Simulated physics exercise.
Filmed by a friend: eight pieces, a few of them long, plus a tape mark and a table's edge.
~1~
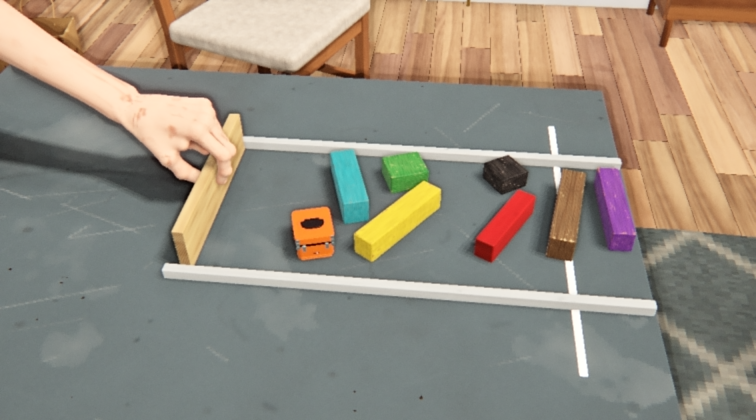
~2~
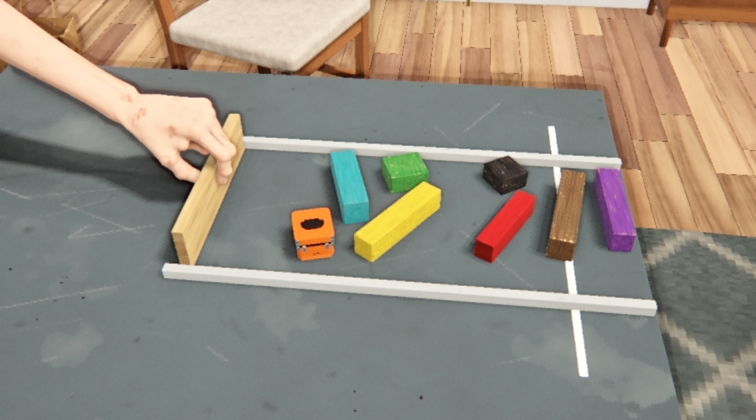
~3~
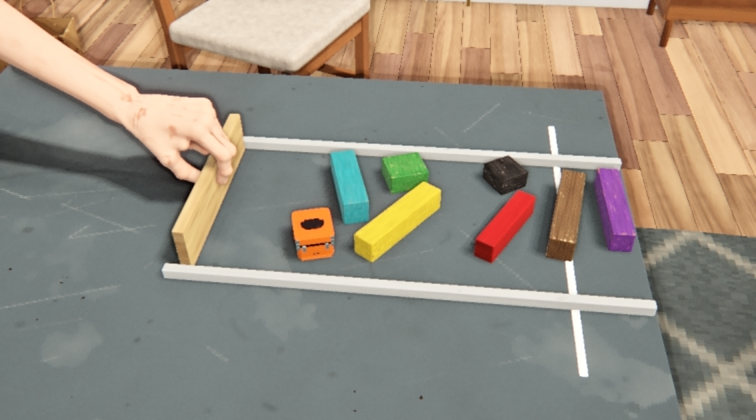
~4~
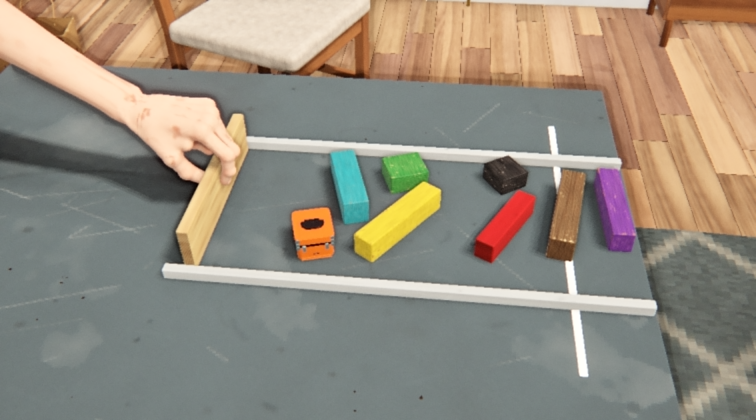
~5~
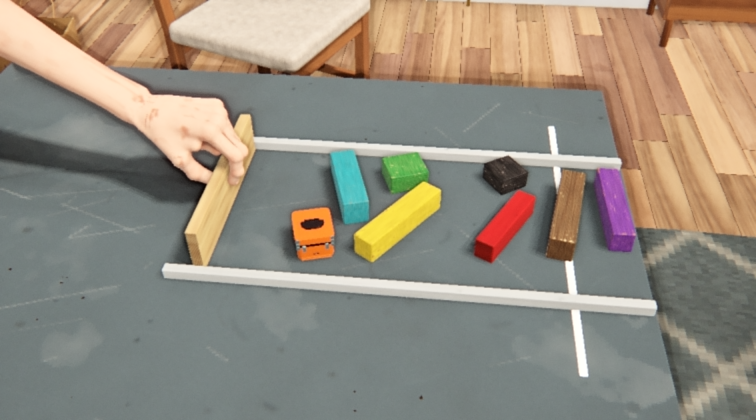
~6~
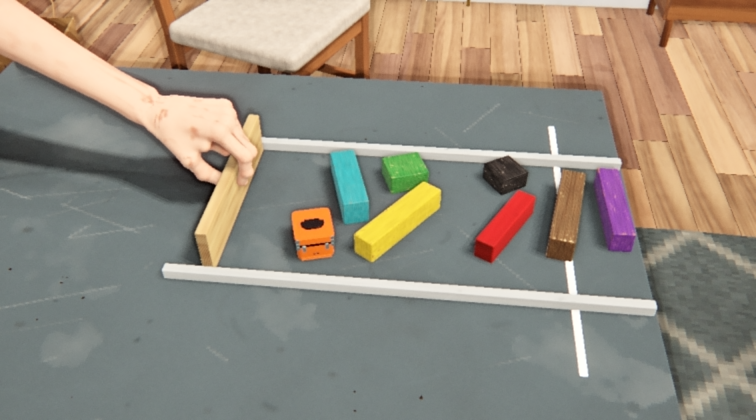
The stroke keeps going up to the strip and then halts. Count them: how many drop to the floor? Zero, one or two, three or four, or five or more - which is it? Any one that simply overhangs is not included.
Falls: Three or four.
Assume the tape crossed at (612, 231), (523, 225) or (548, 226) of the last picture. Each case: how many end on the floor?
You'd get 6, then 1, then 2.
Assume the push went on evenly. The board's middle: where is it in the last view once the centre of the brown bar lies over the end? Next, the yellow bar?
First it's close to (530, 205), next close to (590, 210).
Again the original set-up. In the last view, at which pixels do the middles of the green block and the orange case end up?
I'd say approximately (606, 185) and then (591, 258).
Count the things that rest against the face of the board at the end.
That would be 2 of them.
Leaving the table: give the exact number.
That totals 3.
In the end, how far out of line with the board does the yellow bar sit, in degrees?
Out of line by around 10°.
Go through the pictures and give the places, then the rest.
The first frame shows purple bar (614, 208); brown bar (567, 213); black block (505, 175); board (213, 185); tape (565, 227).
The second frame shows brown bar (567, 214); red stick (506, 226).
The third frame shows black block (505, 175); yellow bar (399, 220).
The fourth frame shows purple bar (613, 208); board (216, 186).
The fifth frame shows brown bar (567, 214); green block (405, 172).
The sixth frame shows purple bar (613, 208); brown bar (567, 214); black block (505, 175); board (233, 187); tape (565, 227).
Soon after, none off yet; purple bar at rest near (613, 208); brown bar at rest near (567, 214); black block at rest near (505, 175).
At rest, the number that fall off is three or four; fallen, black block, brown bar and purple bar.
